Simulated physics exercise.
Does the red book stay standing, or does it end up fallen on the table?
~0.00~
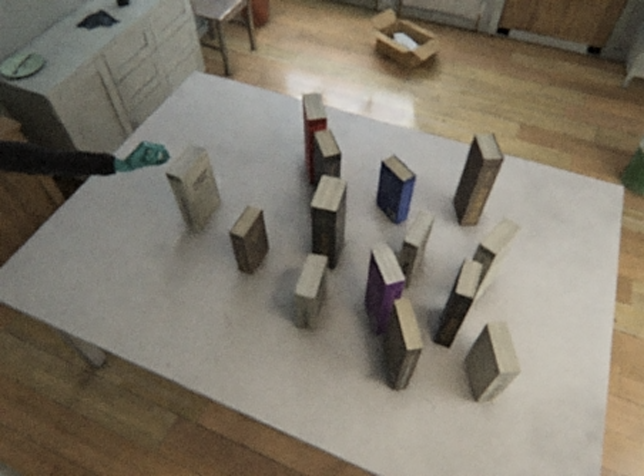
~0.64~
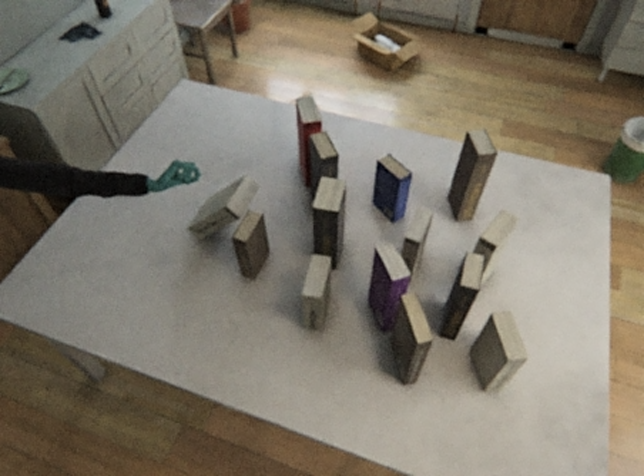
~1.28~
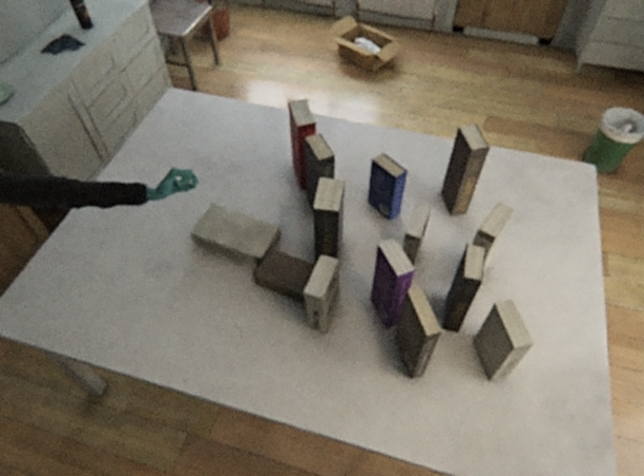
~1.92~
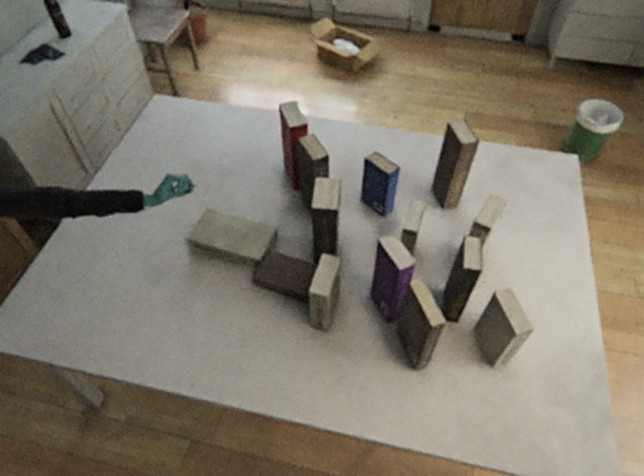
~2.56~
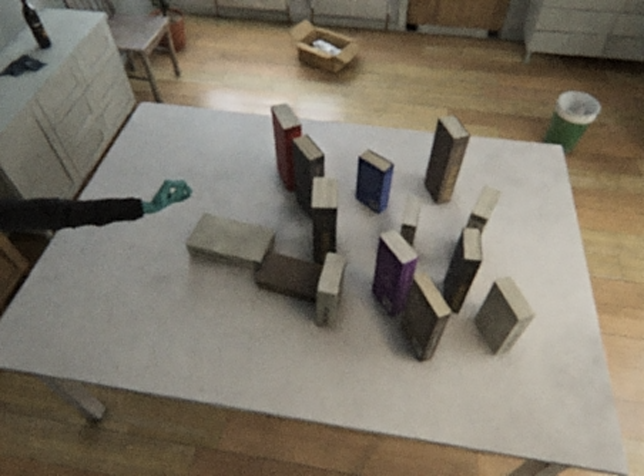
The red book stays standing. Only the pale book and the small brown one beside it end up lying down.
